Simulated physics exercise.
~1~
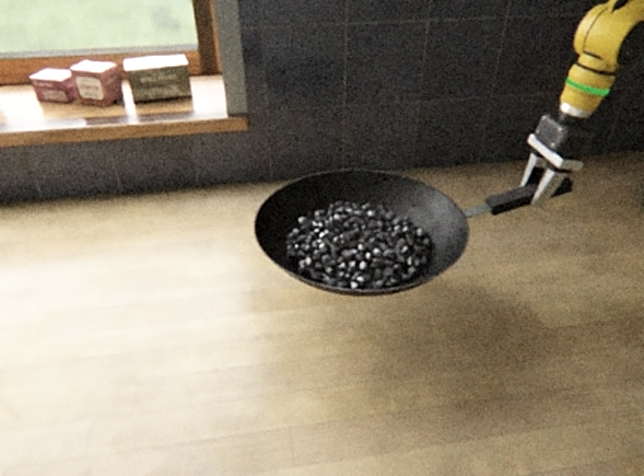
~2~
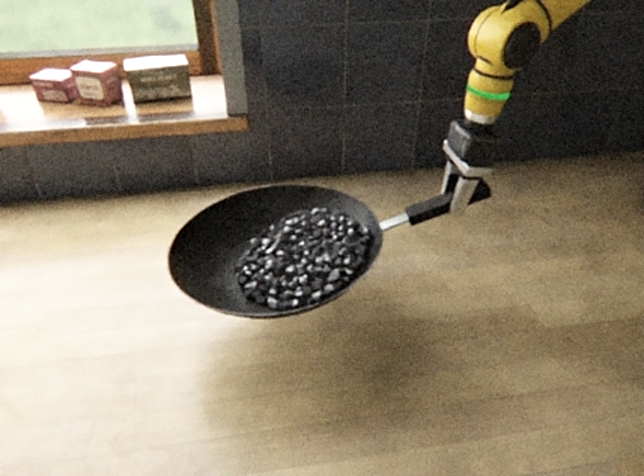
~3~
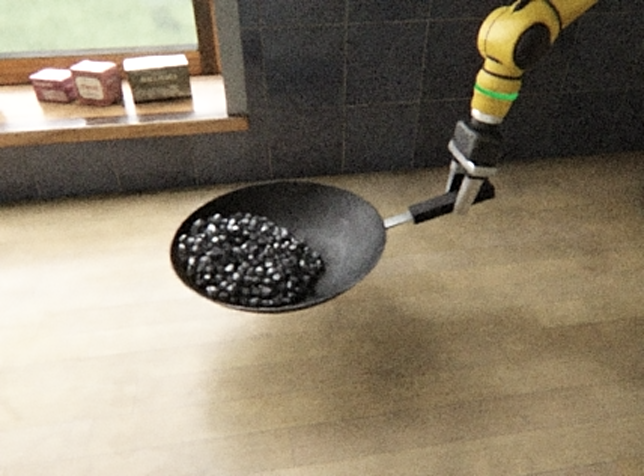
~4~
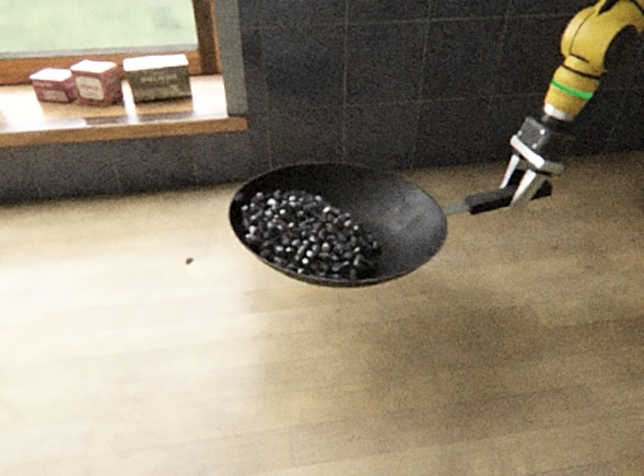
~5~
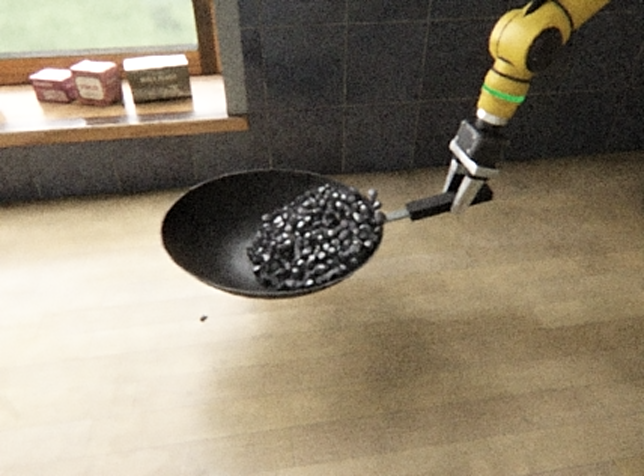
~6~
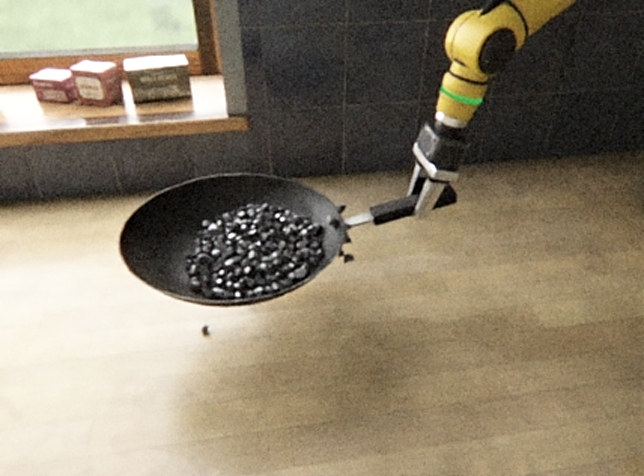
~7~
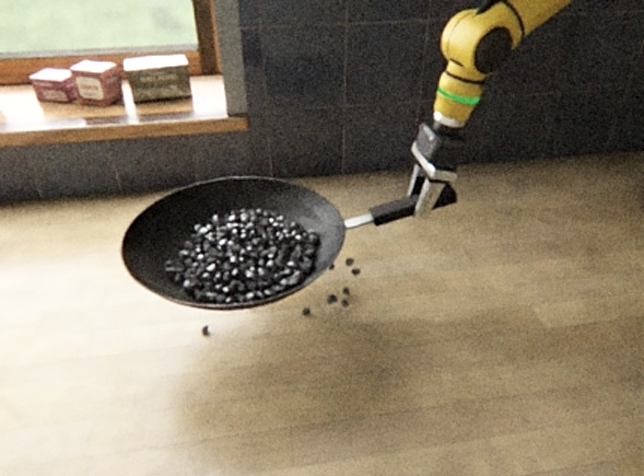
Above a wooden counter, a robot arm shakes a wok of dark pebbles, spilling a few.
